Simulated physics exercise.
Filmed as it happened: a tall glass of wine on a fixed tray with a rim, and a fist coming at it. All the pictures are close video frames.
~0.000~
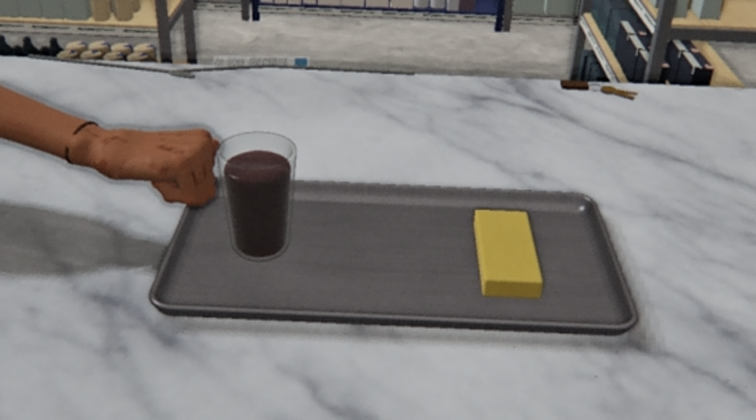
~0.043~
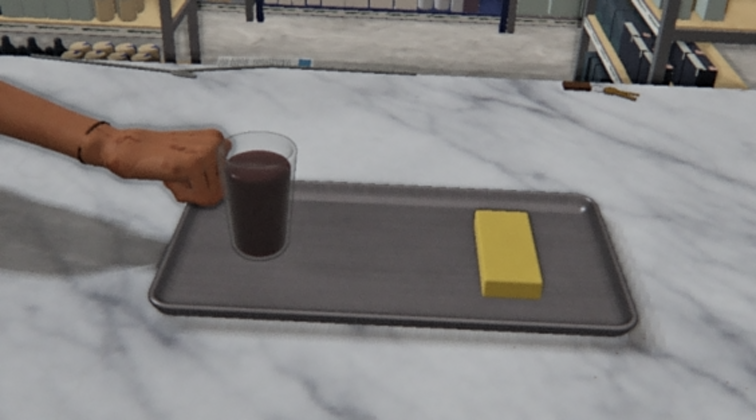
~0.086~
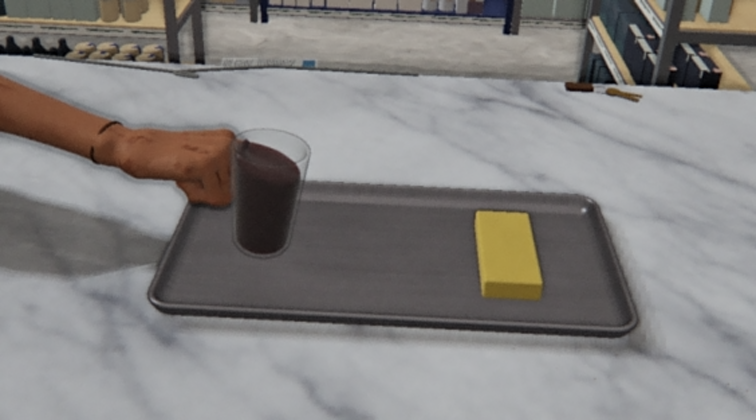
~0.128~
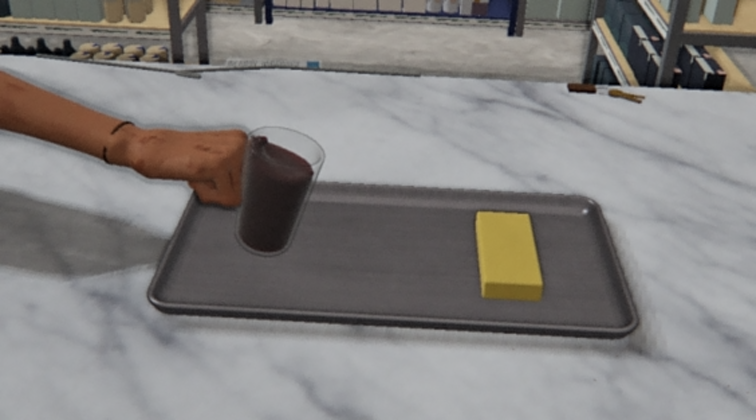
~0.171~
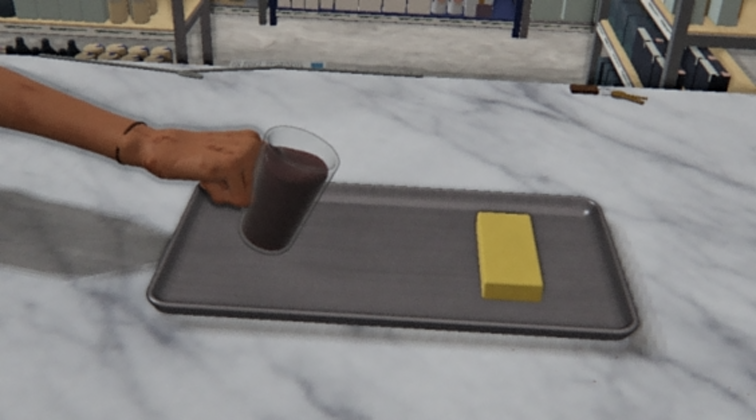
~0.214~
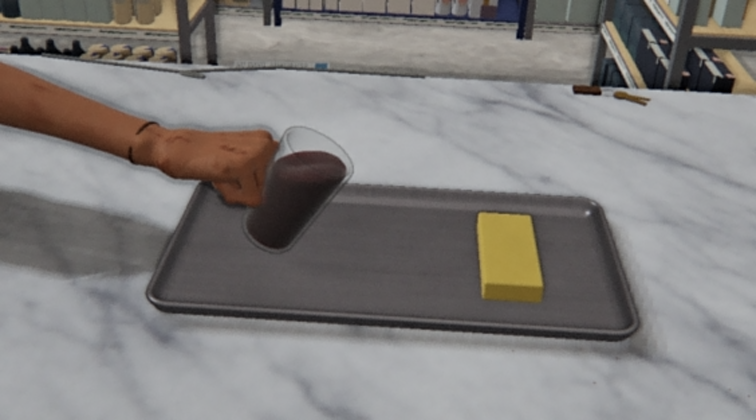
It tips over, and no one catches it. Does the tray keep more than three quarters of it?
Under a quarter slops off.
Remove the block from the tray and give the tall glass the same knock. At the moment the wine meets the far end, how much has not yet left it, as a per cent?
You'd be looking at something near 40 in a hundred.
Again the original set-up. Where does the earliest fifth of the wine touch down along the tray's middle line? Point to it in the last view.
Touchdown, mid-line: Approx. (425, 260).
A moment on, the tall glass lies on its side and 84 per cent is in the glass, 12 on the tray and 5 above or beyond its rim.
Next, the tall glass lies on its side and 45 per cent is in the glass, 37 on the tray and 18 above or beyond its rim.
Then the tall glass lies on its side and 27 per cent is in the glass, 44 on the tray and 28 above or beyond its rim.
Later the tall glass lies on its side and 15 per cent is in the glass, 69 on the tray and 16 above or beyond its rim.
In the end 84 per cent is held by tray and glass, 16 is off the tray.
